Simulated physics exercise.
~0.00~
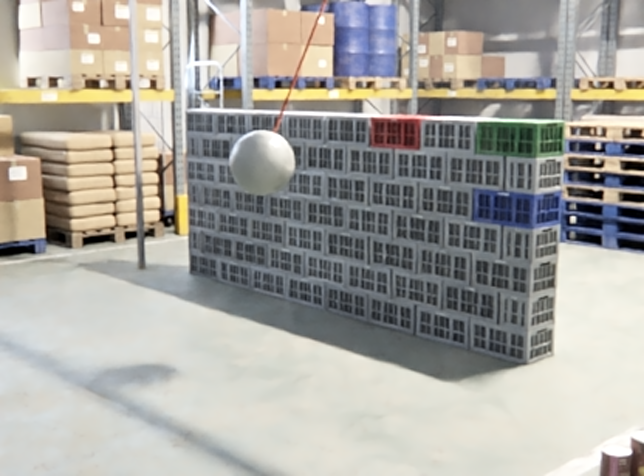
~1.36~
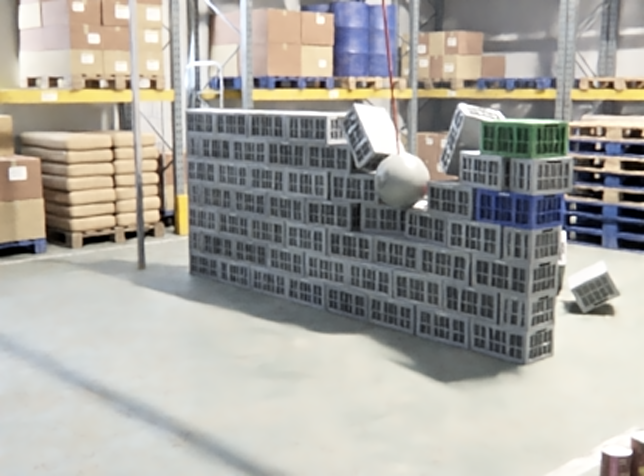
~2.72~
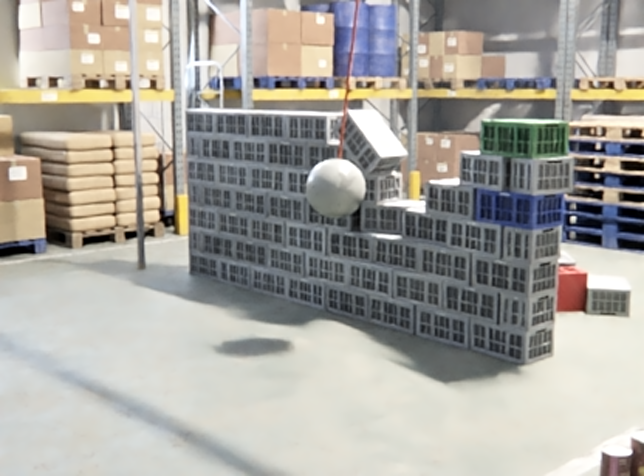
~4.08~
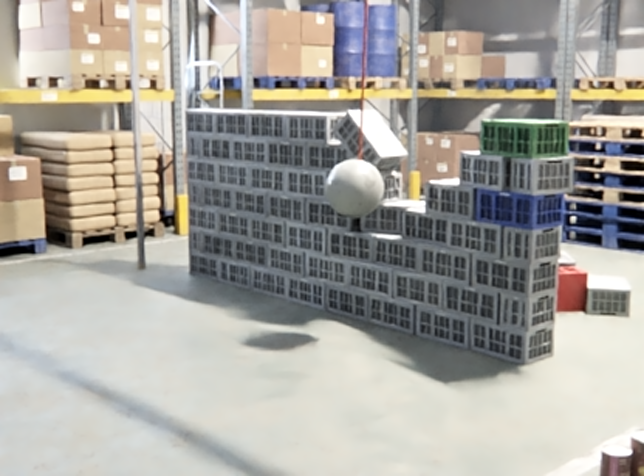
A long wall of grey crates stands across a warehouse floor, seen from slightly above, with loaded shelving behind it. A red crate and a green one sit in its top row, with a blue one below the green at the right end. A pale ball on a red line hangs at the left, then swings right into the upper wall, knocking crates loose. It moves back left, then drifts slightly right. The wall is left with a gap and a tilted crate beside it, while the red crate lies on the floor behind the right end and the green and blue ones remain up.
